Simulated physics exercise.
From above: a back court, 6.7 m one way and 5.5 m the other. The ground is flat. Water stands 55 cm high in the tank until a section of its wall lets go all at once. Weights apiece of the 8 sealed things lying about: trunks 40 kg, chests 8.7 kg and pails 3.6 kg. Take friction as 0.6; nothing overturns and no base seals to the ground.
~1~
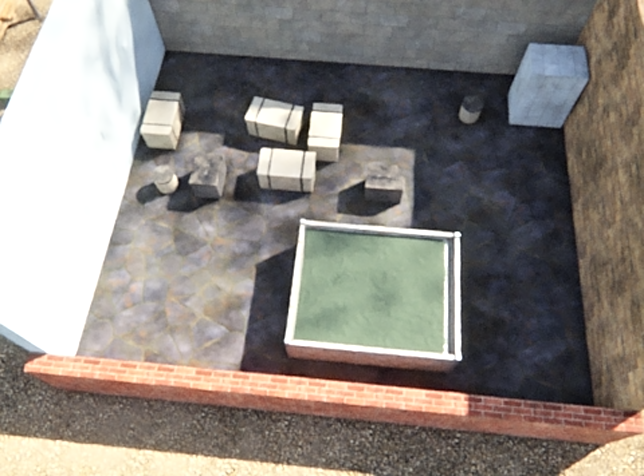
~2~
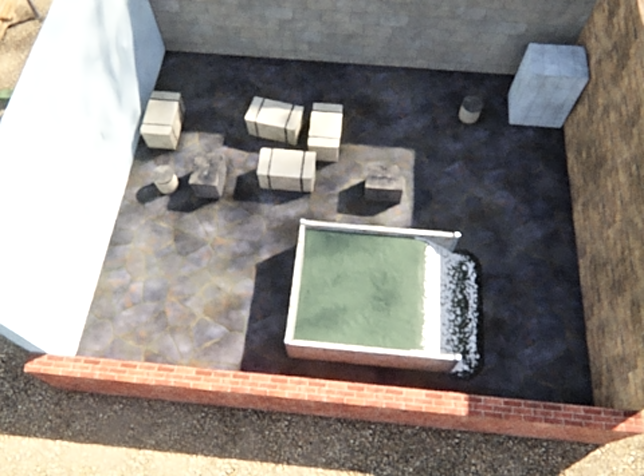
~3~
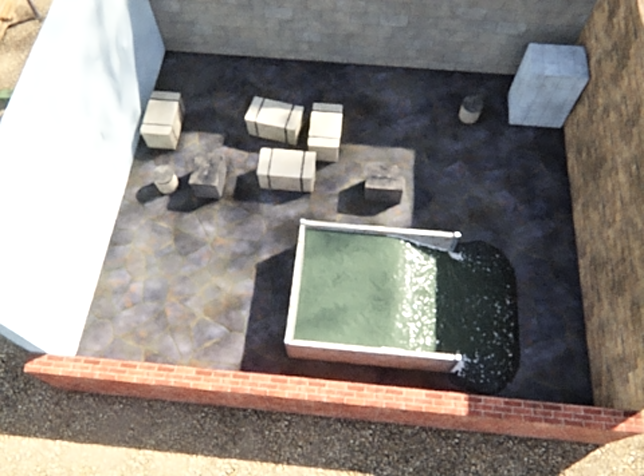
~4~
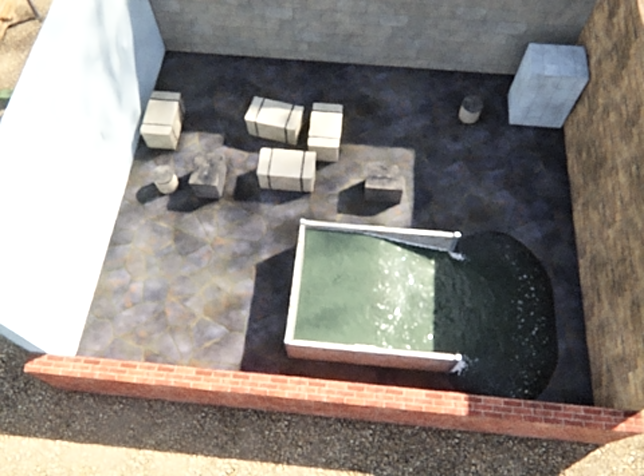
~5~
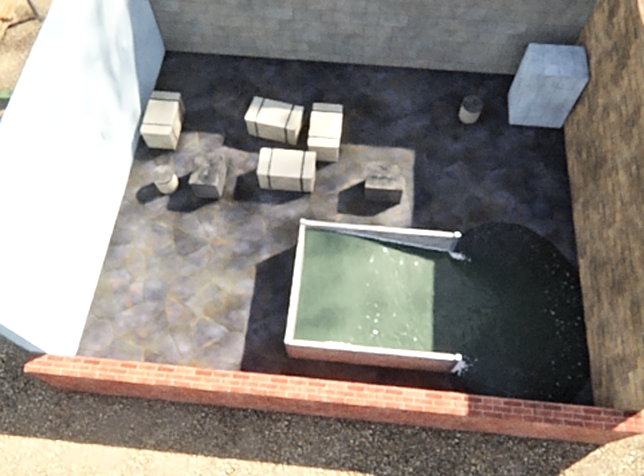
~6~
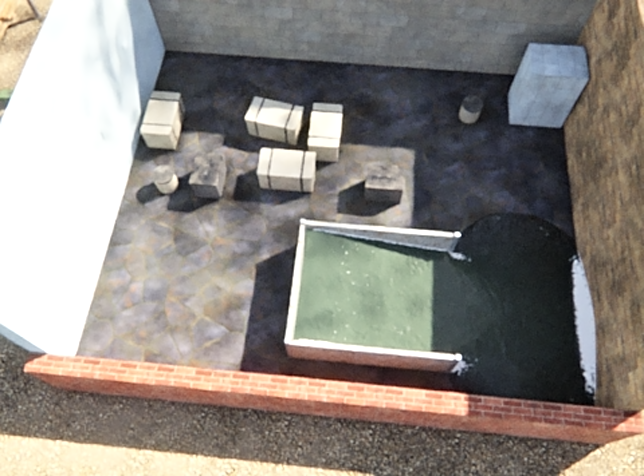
Green water bursts out through the open right side of a low, white-rimmed tank, foaming at first, then spreading in a dark rounded pool over the flat ground to the right-hand wall. The tank stands near the low red brick wall of a back court, seen from above by a still camera. Pale chests and small pails at the upper left, and a blue-grey block in the far right corner, stay put.
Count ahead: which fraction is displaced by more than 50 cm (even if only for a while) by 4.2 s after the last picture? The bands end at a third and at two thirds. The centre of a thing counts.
That comes to not even a third.
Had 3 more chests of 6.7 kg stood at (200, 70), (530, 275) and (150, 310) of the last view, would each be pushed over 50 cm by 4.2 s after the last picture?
In that order: Short of it, over, short of it.
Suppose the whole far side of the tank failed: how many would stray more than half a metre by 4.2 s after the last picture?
Then 4.
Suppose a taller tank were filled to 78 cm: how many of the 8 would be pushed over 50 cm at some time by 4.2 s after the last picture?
In that case 1 of them.
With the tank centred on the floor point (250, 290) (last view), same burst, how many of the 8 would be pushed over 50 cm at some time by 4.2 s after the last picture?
In that case 1 of them.
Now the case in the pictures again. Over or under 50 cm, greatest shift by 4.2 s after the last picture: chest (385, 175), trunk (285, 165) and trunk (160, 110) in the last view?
In turn: Less, under, under.
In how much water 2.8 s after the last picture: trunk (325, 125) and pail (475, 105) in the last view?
Roughly 0 and 3 cm.
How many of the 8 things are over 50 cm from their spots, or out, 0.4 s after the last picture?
By then 0.
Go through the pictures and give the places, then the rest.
The first frame shows a trunk at (161, 112), on the bottom; a trunk at (326, 125), on the bottom; water covers 3.0 m2; 0 of 8 have shifted.
The second frame shows a trunk at (161, 112) rests on the ground; a trunk at (326, 125), on the bottom; 3.8 m2 under water; 0 of 8 have shifted.
The third frame shows a trunk at (161, 112) rests on the ground; a trunk at (326, 125), on the bottom; 4.8 m2 under water; 0 of 8 have shifted.
The fourth frame shows a trunk at (161, 112), on the bottom; a trunk at (326, 125) rests on the ground; water covers 6.1 m2; 0 of 8 have shifted.
The fifth frame shows a trunk at (161, 112), on the bottom; a trunk at (326, 125) rests on the ground; 7.3 m2 under water; 0 of 8 have shifted.
The sixth frame shows a trunk at (161, 112), on the bottom; a trunk at (326, 125) rests on the ground; 7.9 m2 under water; 0 of 8 have shifted.
Then, 0.4 s after the last picture 0 of 8 are over 50 cm from their spots; 0 afloat.
Then, 1.5 s after the last picture 0 of 8 are over 50 cm from their spots; 0 afloat.
Then, 2.8 s after the last picture 1 of 8 are over 50 cm from their spots; 0 afloat.
Then, 4.2 s after the last picture 1 of 8 are over 50 cm from their spots, and 1 have been at some point; 1 afloat.
